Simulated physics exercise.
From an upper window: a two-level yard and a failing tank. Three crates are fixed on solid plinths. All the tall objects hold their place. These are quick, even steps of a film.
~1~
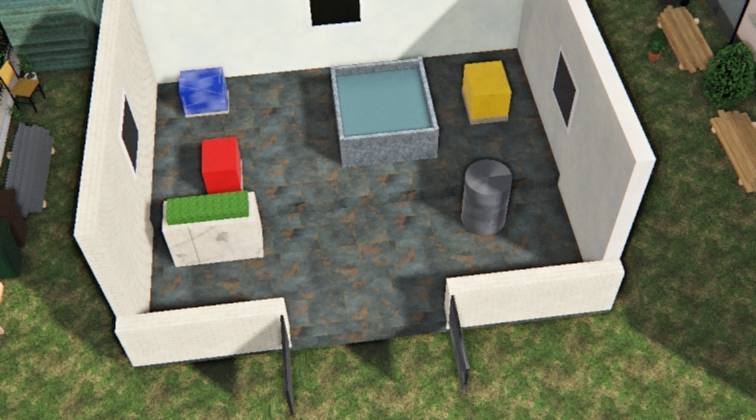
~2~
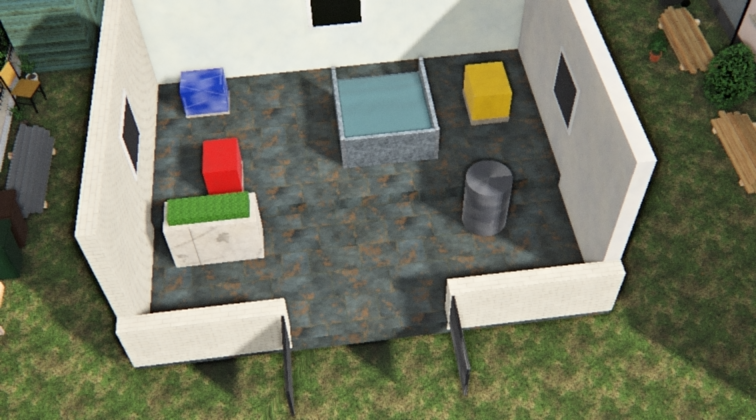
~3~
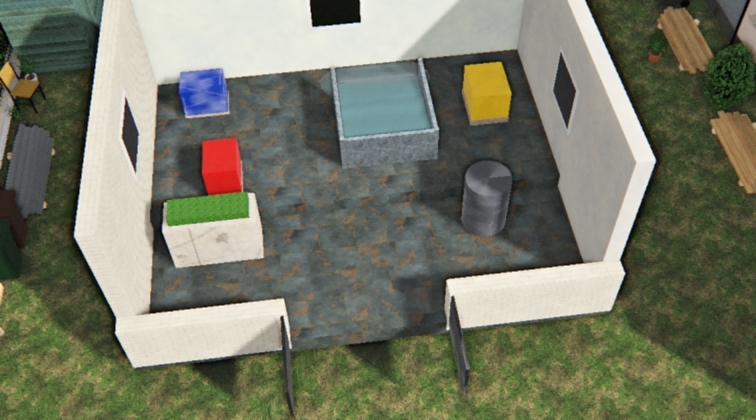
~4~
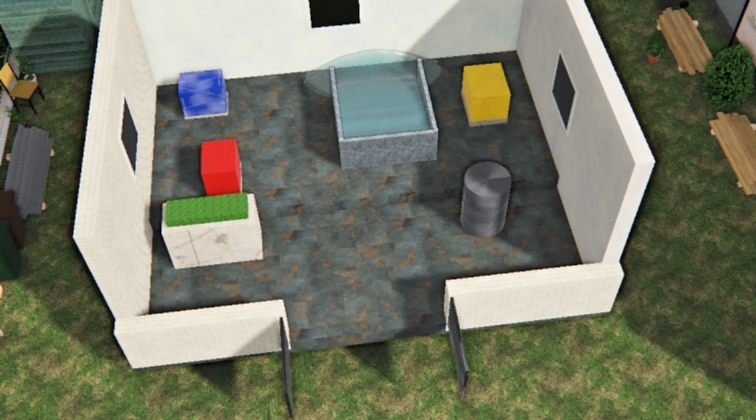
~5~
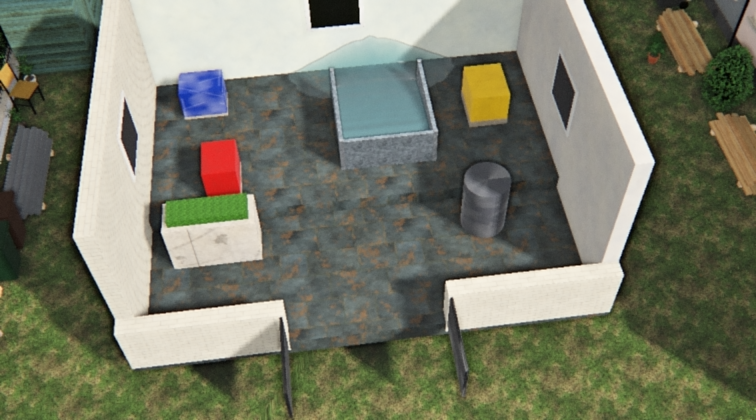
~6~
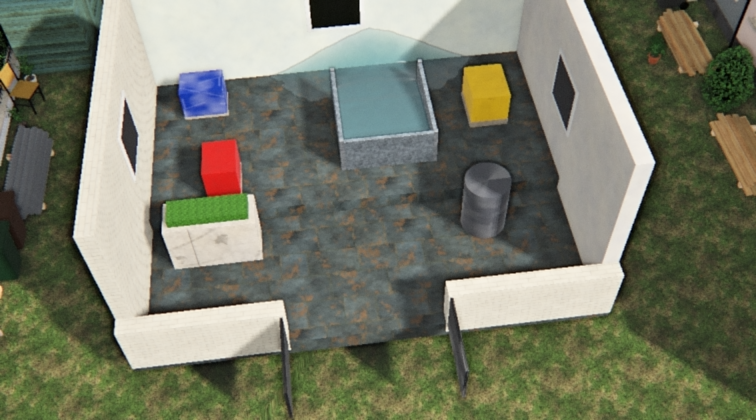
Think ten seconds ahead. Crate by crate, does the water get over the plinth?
One by one: The yellow crate is wetted; the blue crate is wetted; the red crate is wetted.
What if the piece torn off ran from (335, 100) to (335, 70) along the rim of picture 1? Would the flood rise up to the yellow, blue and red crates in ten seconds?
My reading: The yellow one is spared; the blue one takes water; the red one is topped.
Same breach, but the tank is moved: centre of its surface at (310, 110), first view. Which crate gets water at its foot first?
First comes the crate marked blue.
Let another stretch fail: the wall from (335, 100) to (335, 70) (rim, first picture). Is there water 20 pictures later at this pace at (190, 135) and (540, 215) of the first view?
One after the other: Awash, free of water.
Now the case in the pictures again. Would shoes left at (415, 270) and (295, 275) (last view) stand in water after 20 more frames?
One after the other: Free of water, no water.
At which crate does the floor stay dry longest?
That is the crate marked red.
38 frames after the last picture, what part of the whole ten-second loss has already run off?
Roughly 0 per cent.
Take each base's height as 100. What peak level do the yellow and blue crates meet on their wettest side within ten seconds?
Roughly 160 per cent, then 600 per cent.
A moment on, water covers 20 % of the floor; the yellow crate water round its plinth, the blue crate water round its plinth, the red crate not reached.
Next, water covers 30 % of the floor; the yellow crate water round its plinth, the blue crate water round its plinth, the red crate water round its plinth.
Then, water covers 50 % of the floor; the yellow crate water round its plinth, the blue crate water round its plinth, the red crate water round its plinth.
Later, water covers 80 % of the floor; the yellow crate water round its plinth, the blue crate water round its plinth, the red crate water round its plinth.
In the end, water covers 90 % of the floor; the yellow crate was topped, the blue crate was topped, the red crate was topped.
